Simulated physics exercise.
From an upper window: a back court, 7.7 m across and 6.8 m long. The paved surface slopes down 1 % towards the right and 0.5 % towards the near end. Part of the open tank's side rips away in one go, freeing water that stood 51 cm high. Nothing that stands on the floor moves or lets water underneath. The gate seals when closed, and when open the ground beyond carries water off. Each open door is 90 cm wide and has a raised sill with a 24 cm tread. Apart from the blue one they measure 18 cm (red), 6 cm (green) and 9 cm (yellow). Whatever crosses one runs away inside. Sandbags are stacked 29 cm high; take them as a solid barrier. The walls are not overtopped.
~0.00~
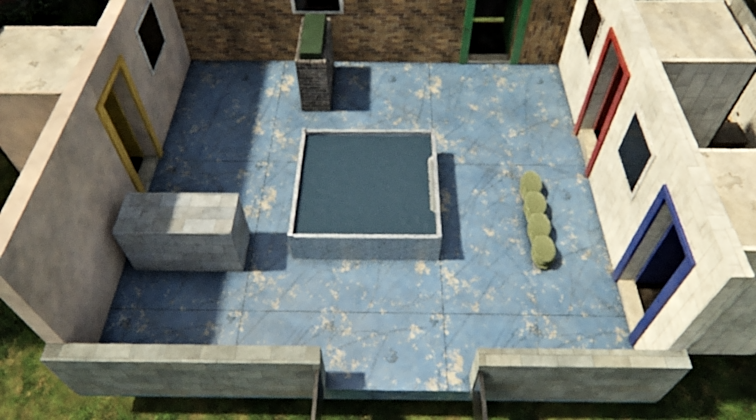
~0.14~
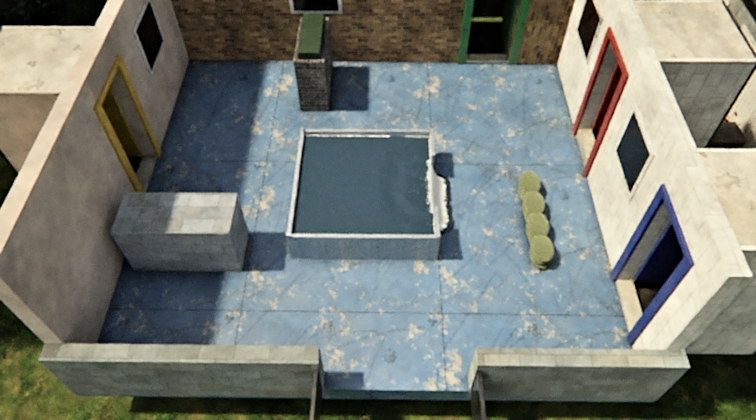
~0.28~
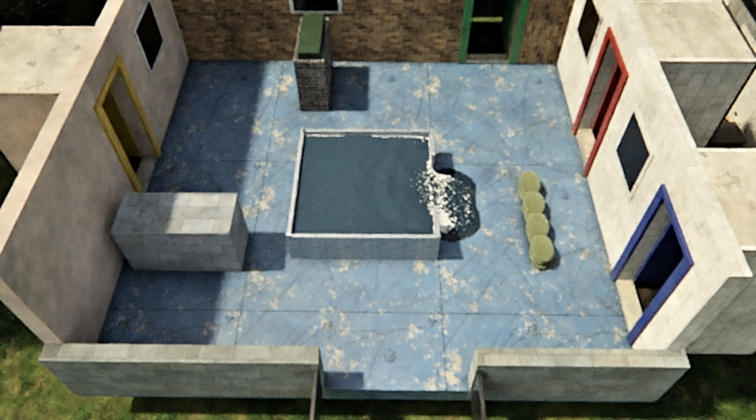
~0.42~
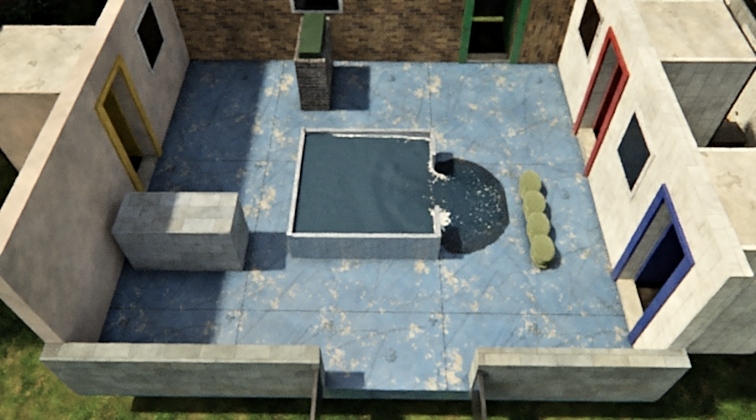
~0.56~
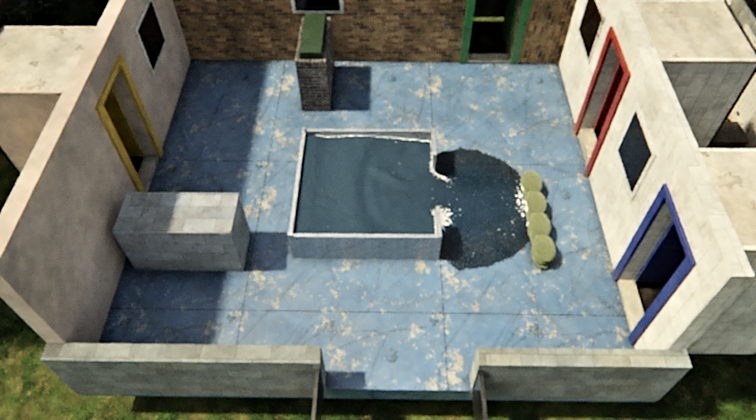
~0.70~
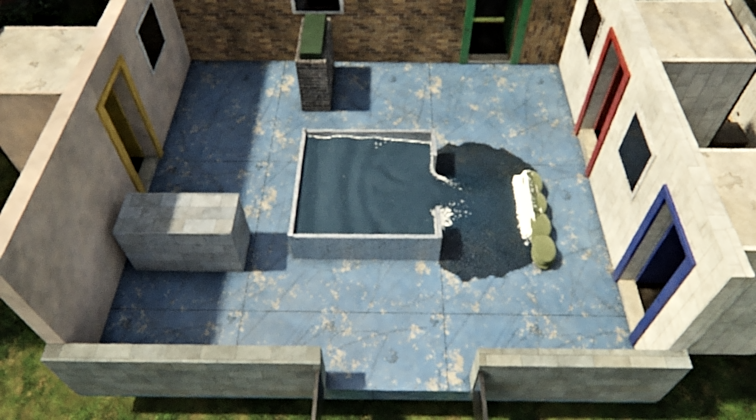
A back court with blue, blotchy paving is seen from high above, the view never shifting. A square tank of dark water stands mid-court, a pale block and yellow-edged doorway to its left, a row of rounded sandbags to its right, red and blue doorways beyond, and a green one behind. The tank's right side breaks open and water pours out, foaming, spreading rightward in a dark fan and splashing white against the sandbags.
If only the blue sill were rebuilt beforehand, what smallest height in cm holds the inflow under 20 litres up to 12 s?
About 6 cm.
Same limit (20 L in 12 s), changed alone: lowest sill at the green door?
Roughly 8.5 cm at green.
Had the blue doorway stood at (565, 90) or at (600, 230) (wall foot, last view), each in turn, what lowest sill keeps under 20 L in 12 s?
About 12.0 and 7.5 cm.
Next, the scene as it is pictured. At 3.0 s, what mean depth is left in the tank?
Roughly 27 cm on average.
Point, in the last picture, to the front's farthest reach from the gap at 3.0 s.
Near (554, 68).
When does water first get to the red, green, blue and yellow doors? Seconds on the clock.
Arrival: Red 1.2 s, green 3.0 s, blue 3.0 s, yellow not in the 12 s.
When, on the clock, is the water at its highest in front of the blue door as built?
Around 6.0 s.
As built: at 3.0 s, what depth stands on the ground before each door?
Depths in cm: Red 11, green 5, blue 3, yellow 0.
After 1.4 s water covers 15 % of the floor, deepest (36 cm) near (516, 211); it has not reached the blue door.
After 3.0 s water covers 30 % of the floor, deepest (27 cm) near (516, 211); 3 cm at the blue door, 0 litres in over its 8 cm sill.
After 12.0 s water covers 75 % of the floor, deepest (10 cm) near (600, 248); 8 cm at the blue door, 4 litres in over its 8 cm sill.
At the blue door as built, the water arrived by 3.0 s and peaked near 9 cm at 6.0 s.
Run again over the same 12 s with other heights there, 40 litres in over 4.5 cm, 13 litres over 6.5 cm. The limit of 20 litres is kept from about 6 cm up.
